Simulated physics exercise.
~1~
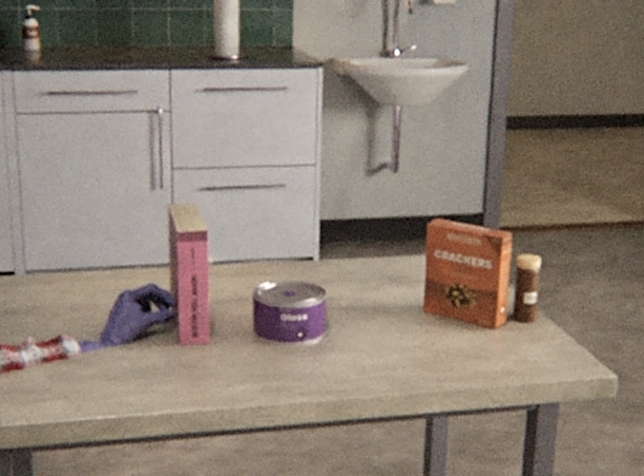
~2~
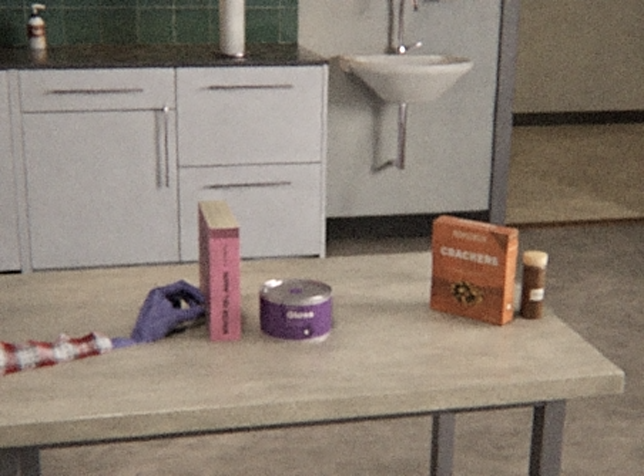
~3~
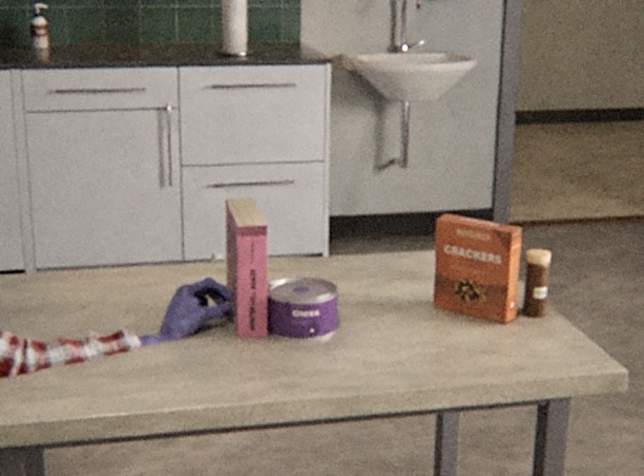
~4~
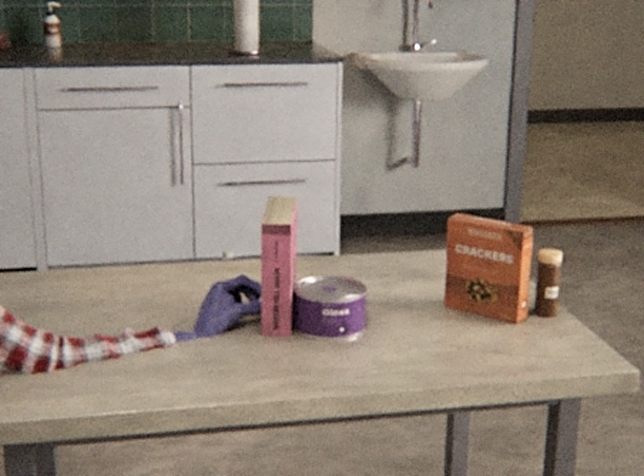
A pink book stands upright on a pale tabletop, a purple-gloved hand at its left side, in a kitchen-like room seen from the front by a slightly swaying camera. A purple tub sits just right of the book, with an orange crackers packet and a brown shaker farther right, before grey cabinets and a white sink. The hand pushes the book steadily rightward, a red plaid sleeve following, until it closes up to the tub. The tub then shifts a little to the right too. At the end the book still stands, beside the tub, while the packet and shaker remain in place.
